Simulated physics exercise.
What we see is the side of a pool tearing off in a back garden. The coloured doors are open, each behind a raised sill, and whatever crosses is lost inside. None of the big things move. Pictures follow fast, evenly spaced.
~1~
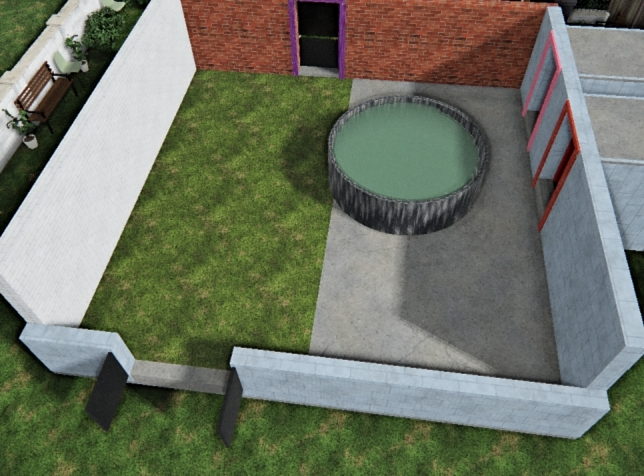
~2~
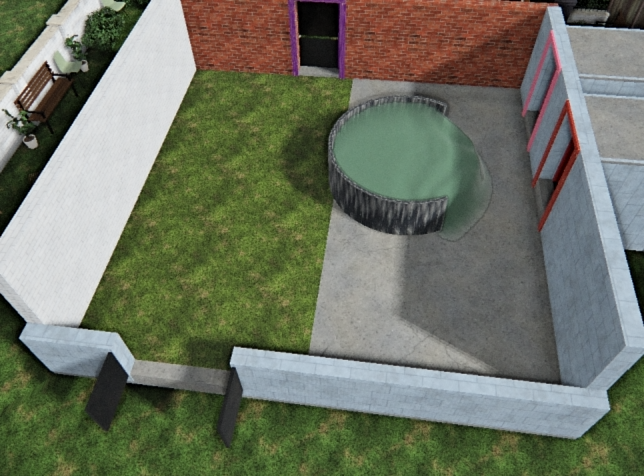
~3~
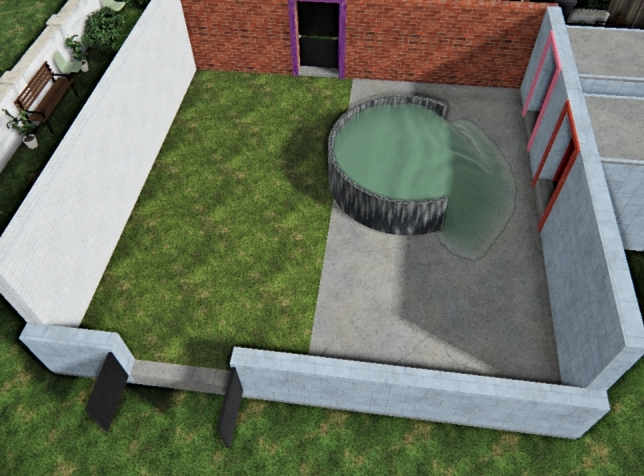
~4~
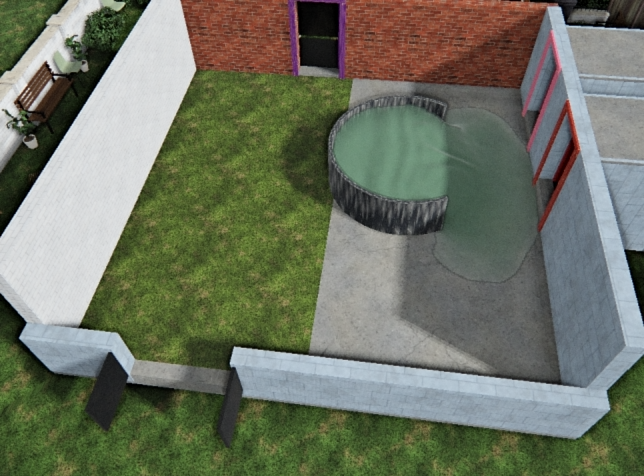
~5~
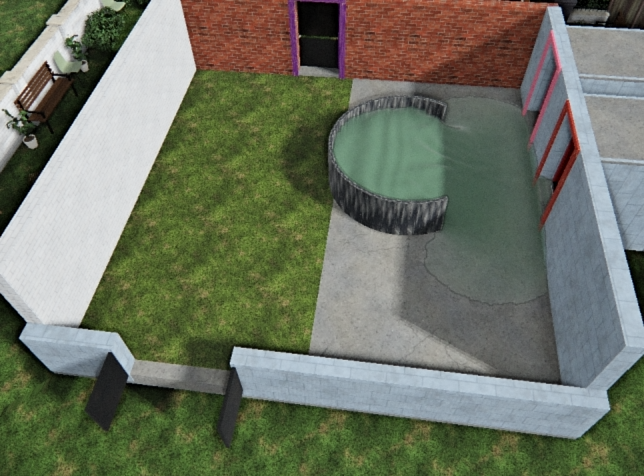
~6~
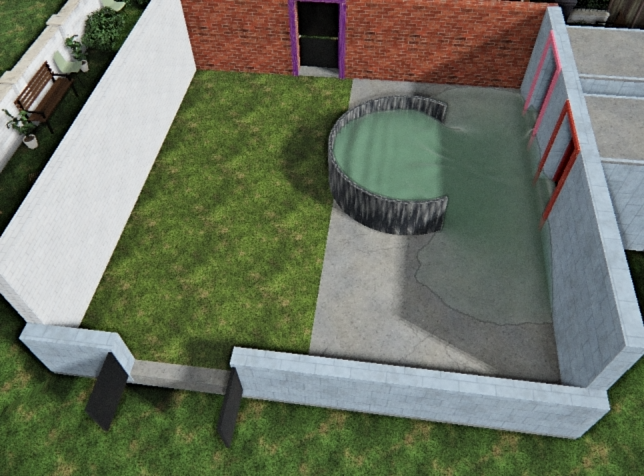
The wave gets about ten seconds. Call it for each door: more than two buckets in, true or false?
Pink door true, purple door false, red door true.
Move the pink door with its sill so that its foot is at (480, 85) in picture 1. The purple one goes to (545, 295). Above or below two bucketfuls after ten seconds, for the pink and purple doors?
First the pink door, which crosses the line, then the purple door, which crosses the line.
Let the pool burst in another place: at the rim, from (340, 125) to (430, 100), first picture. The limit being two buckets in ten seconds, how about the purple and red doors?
Well, the purple door crosses the threshold, while the red door comes up short.
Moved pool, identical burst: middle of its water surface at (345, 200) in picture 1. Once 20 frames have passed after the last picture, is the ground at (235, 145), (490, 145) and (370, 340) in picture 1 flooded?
I'd say still dry for the first, swamped for the second and swamped for the third.
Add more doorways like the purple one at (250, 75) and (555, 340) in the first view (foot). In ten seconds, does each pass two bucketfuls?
Taking them in the order asked, one ends up below, the other ends up above.
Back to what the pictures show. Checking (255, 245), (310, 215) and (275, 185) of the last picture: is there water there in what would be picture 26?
Point by point: Not yet wet, not yet wet, not yet wet.
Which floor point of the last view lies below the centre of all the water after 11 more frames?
I'd put it at around (463, 193).
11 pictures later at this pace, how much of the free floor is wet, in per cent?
I'd say close to 30 per cent.
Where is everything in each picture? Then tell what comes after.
The first picture shows the round tank at (407, 148) is whole and still.
In the second picture, water pours out at (477, 175) and has run to (446, 237).
In the third picture, water pours out at (477, 176) and has run to (461, 253).
In the fourth picture, water pours out at (476, 177) and has run to (500, 278).
In the fifth picture, water pours out at (476, 178) and has run to (494, 300).
In the sixth picture, the front is at (552, 319), out from the gap at (476, 178).
A moment on, water covers 20 % of the floor; the pink door over two buckets in, the purple door not reached, the red door over two buckets in.
Next, water covers 30 % of the floor; the pink door far over two buckets in, the purple door not reached, the red door far over two buckets in.
Then, water covers 50 % of the floor; the pink door far over two buckets in, the purple door wet at the sill, nothing in, the red door far over two buckets in.
Later, water covers 90 % of the floor; the pink door far over two buckets in, the purple door wet at the sill, nothing in, the red door far over two buckets in.
In the end, water covers 95 % of the floor; the pink door far over two buckets in, the purple door wet at the sill, nothing in, the red door far over two buckets in.
